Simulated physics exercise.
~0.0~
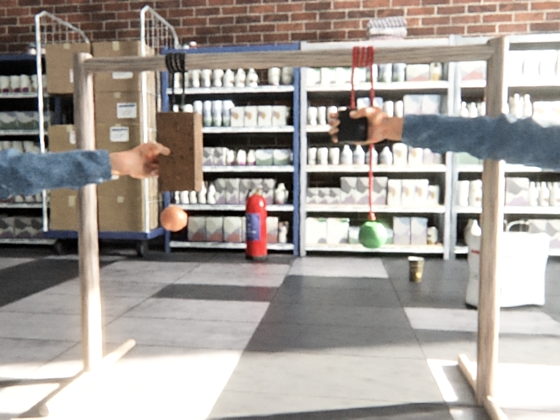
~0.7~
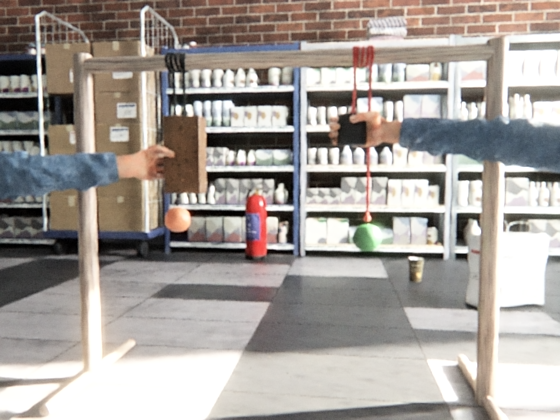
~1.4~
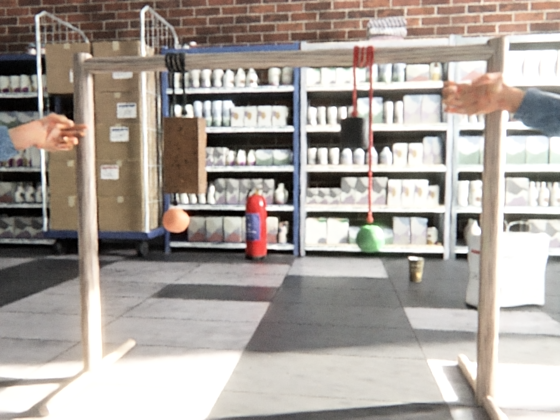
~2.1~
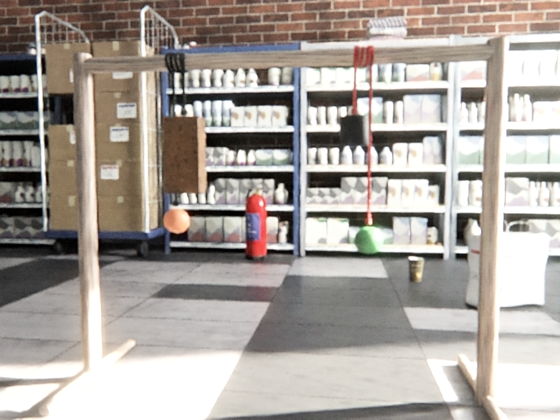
In a storage area with stocked shelves, two hands held a brown block and a small dark block hanging from cords on a wooden rail, then let go and drew away, leaving both hanging beside the orange and green balls.
